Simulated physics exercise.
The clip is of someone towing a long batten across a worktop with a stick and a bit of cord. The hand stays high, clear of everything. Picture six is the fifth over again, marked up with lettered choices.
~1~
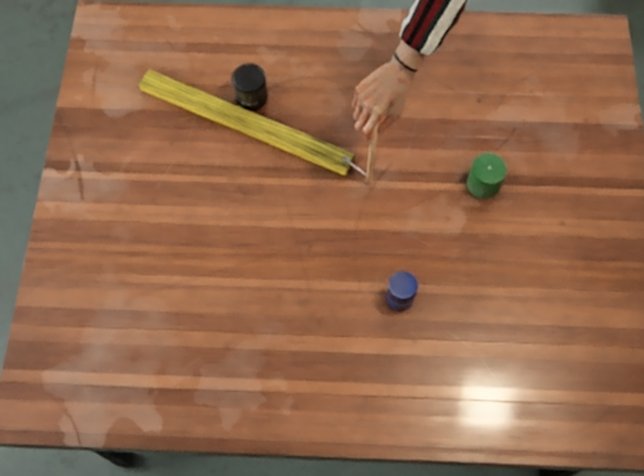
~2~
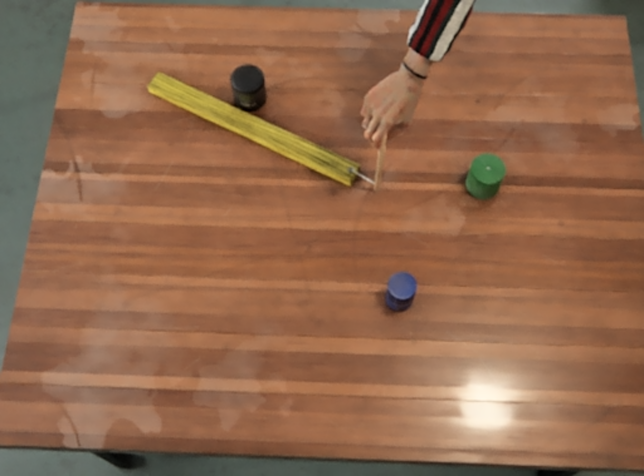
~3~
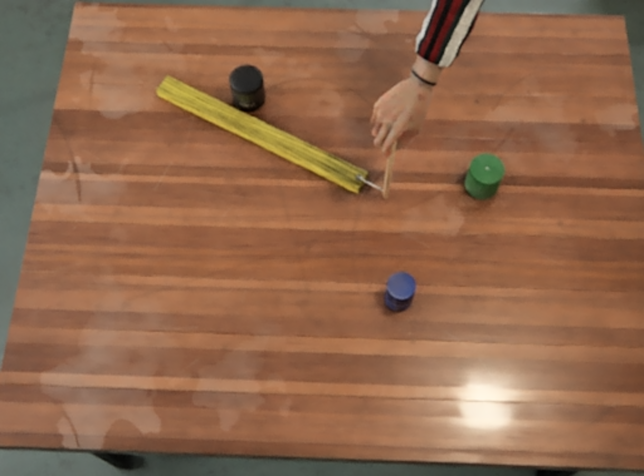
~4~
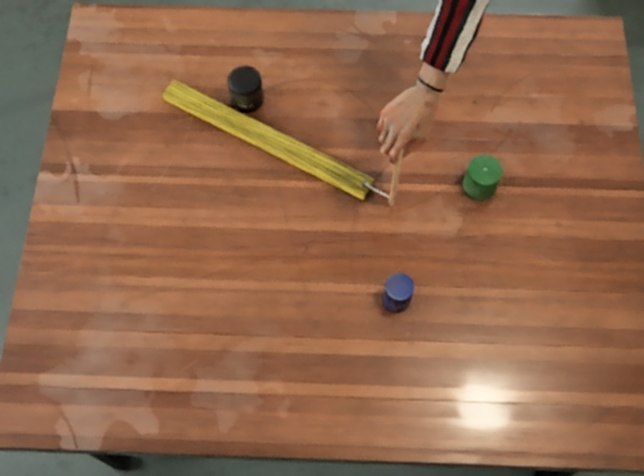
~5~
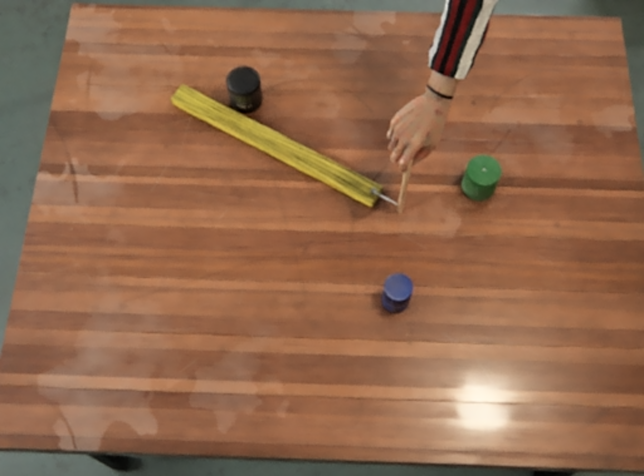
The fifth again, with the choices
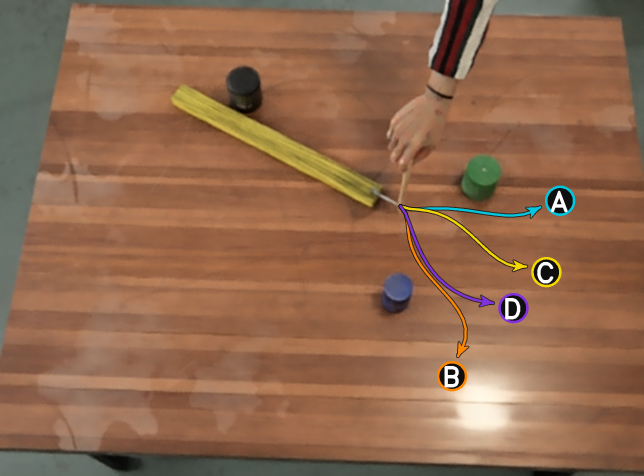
A long yellow batten lies slantwise on a striped brown wooden worktop, seen from high above. A black jar sits just above it at upper left, a green tin stands to the right and a blue jar lies below centre, while a hand in a striped sleeve reaches in from the top. Holding a stick and cord, the hand tows the batten slowly a short way right and downward.
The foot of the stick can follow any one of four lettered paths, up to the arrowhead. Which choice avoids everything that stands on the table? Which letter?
C is the clean one.
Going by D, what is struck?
It meets the black jar.
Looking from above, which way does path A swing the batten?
Anticlockwise.
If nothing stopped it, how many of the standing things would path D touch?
It touches one.
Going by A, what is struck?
The green tin.
On the marked copy, A from (400, 206) via (476, 212) to (540, 207); B from (400, 206) via (433, 280) to (458, 356); C from (400, 206) via (469, 234) to (526, 267); D from (400, 206) via (432, 271) to (493, 303).
With C. Early on, foot of the stick (448, 219), middle of the batten (315, 159).
Further on, foot of the stick (487, 251), middle of the batten (355, 180).
At the end, foot of the stick (526, 267), middle of the batten (389, 199); nothing has been touched.
As for the rest, A meets the green tin; B meets the blue jar and black jar; D meets the black jar.
